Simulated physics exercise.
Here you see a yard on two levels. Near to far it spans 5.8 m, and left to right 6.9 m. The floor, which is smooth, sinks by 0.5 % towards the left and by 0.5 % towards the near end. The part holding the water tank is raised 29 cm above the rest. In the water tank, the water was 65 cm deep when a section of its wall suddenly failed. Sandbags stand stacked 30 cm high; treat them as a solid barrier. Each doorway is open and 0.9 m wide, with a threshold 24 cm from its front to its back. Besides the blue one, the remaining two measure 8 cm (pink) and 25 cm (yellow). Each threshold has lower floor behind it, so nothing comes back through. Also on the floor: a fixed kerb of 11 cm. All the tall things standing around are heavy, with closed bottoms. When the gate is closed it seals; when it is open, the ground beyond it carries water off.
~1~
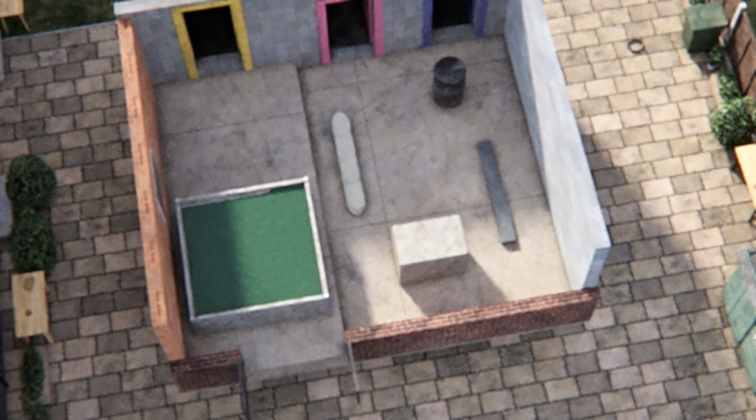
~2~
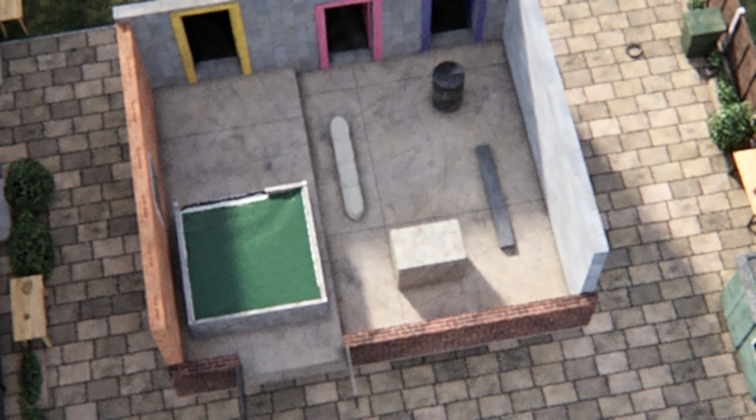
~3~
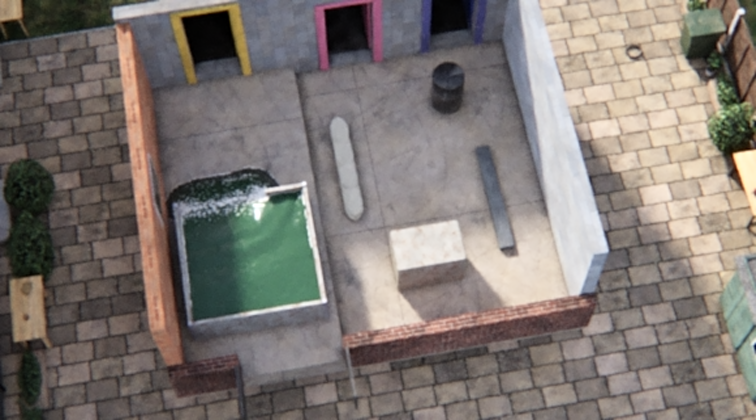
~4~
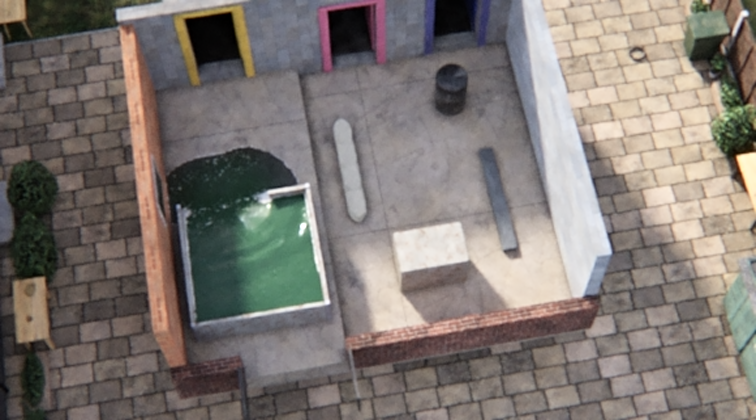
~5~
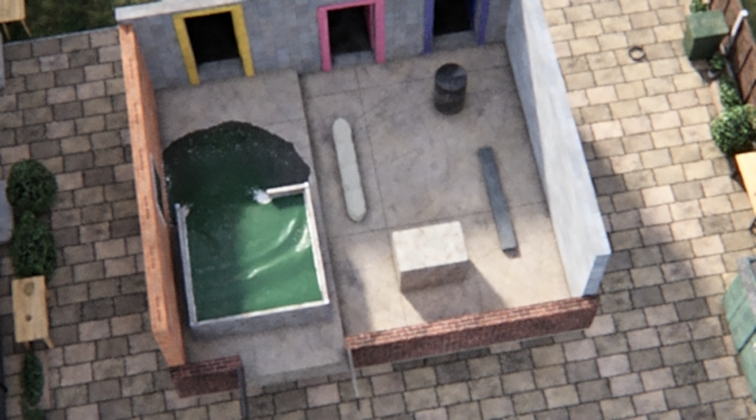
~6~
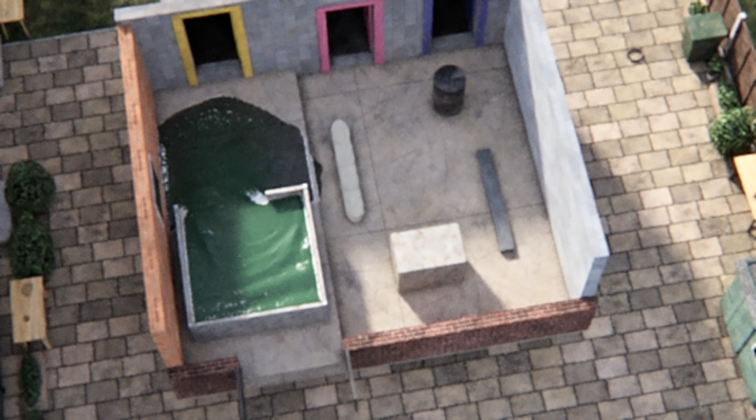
To begin with, a square tank of green water sits still in a walled yard with yellow, pink and blue doorways. Then part of its far wall gives way, and water pours through the gap, spreading in a dark, widening pool across the floor towards the yellow doorway.
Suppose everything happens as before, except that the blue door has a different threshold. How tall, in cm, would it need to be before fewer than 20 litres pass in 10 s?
I would say roughly 14.5 cm.
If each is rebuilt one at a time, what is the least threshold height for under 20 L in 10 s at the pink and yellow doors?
You'd want some 8.5 cm at pink and some 32 cm at yellow.
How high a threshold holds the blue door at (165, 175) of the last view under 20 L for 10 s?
It needs roughly 23 cm.
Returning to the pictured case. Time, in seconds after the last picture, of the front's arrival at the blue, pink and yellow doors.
At blue it's 2.0 s, at pink 1.1 s, and at yellow 0.1 s.
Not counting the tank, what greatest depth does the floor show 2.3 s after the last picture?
Max depth: Around 37 cm.
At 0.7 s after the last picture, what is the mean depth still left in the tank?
43 cm, roughly.
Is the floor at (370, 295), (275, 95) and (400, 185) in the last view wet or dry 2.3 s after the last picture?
Taking the spots one by one: Untouched, swamped, untouched.
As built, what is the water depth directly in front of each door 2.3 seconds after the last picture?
Reading in centimetres: Blue = 3, pink = 13, yellow = 34.
Then, 0.7 s after the last picture water covers 25 % of the floor, deepest (56 cm) near (164, 98); it has not reached the blue door.
Then, 2.3 s after the last picture water covers 35 % of the floor, deepest (37 cm) near (164, 98); 3 cm at the blue door, 0 litres in over its 20 cm threshold.
Then, 9.3 s after the last picture water covers 90 % of the floor, deepest (22 cm) near (422, 340); 10 cm at the blue door, 4 litres in over its 20 cm threshold.
At the blue door as built, the water peaked near 18 cm, 4.5 s after the last picture.
With a threshold of 12 cm, 34 litres would have come in within the 10 s; with 16 cm, 13 litres. So under 20 litres takes about 14.5 cm.
